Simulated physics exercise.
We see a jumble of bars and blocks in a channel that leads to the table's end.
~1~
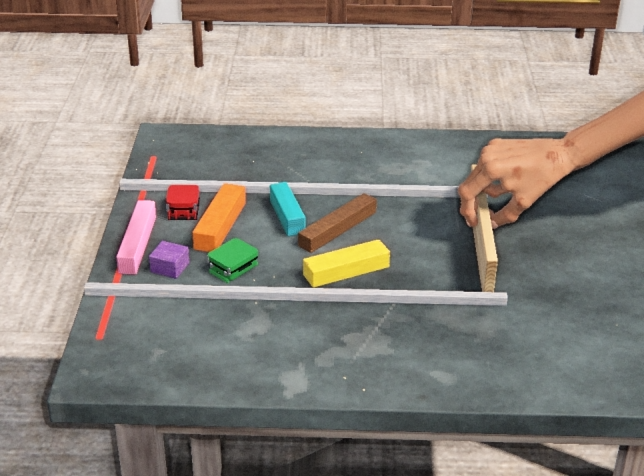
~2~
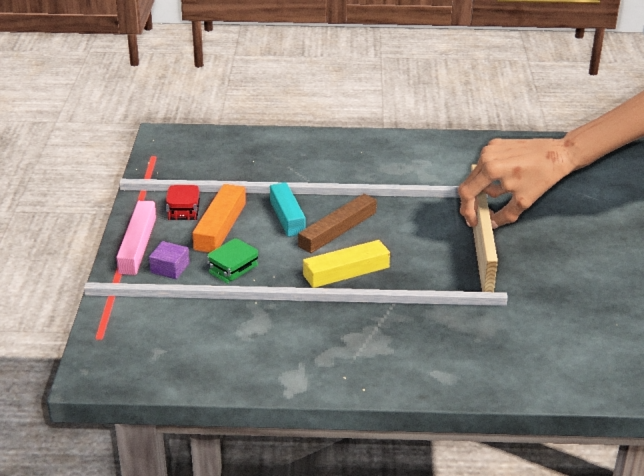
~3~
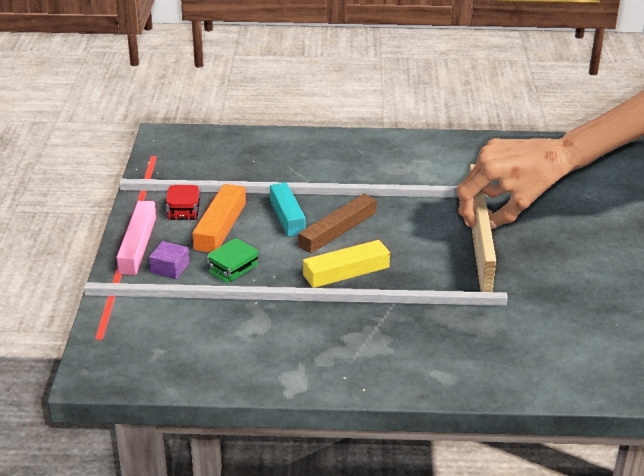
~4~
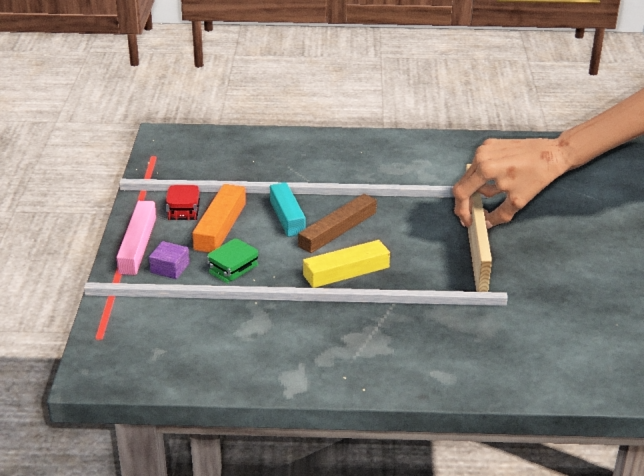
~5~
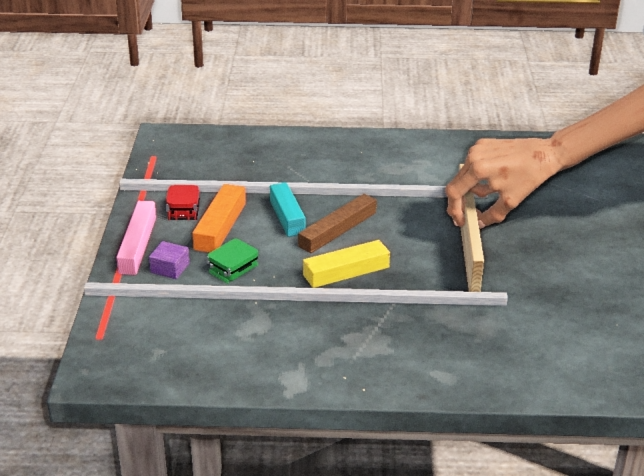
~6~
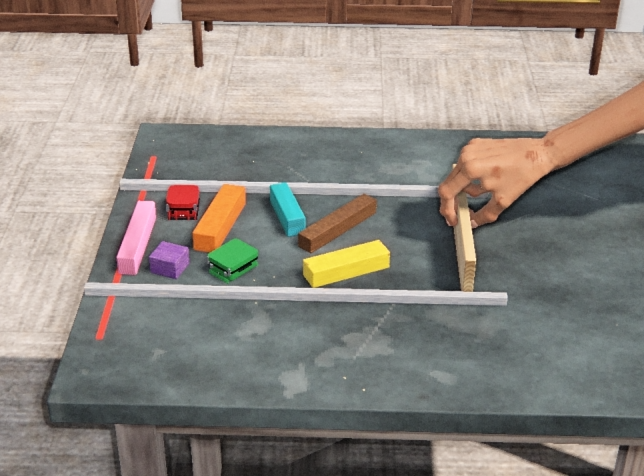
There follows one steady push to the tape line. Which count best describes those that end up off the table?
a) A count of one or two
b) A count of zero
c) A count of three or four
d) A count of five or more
d.
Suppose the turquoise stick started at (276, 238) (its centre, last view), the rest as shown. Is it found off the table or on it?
In the end it hangs on.
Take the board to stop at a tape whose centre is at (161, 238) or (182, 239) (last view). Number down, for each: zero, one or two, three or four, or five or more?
Falls: Either three or four, then either one or two.
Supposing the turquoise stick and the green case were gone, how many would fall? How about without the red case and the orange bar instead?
You'd see 5 fallen, and 4 in the other try.
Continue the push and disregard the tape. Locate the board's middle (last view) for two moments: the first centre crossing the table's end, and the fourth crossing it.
I'd say close to (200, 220), then close to (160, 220).
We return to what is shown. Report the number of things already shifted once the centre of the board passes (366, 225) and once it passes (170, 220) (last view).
2 and 8.
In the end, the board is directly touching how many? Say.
1 touch it.
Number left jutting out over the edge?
My count gives 1.
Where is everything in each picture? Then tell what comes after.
The first frame shows pink stick (137, 237); purple block (169, 260); red case (183, 203); board (482, 227); tape (129, 237).
The second frame shows purple block (169, 260); green case (233, 261).
The third frame shows red case (183, 203); turquoise stick (287, 209).
The fourth frame shows pink stick (137, 237); yellow bar (347, 264).
The fifth frame shows purple block (169, 260); orange bar (220, 218).
The sixth frame shows pink stick (137, 237); purple block (169, 260); red case (183, 203); board (462, 227); tape (129, 237).
Soon after, none off yet; pink stick at rest near (137, 237); purple block at rest near (169, 260); red case at rest near (183, 203).
At rest, the number that fall off is five or more; fallen, yellow bar, green case, orange bar, red case, purple block and pink stick.
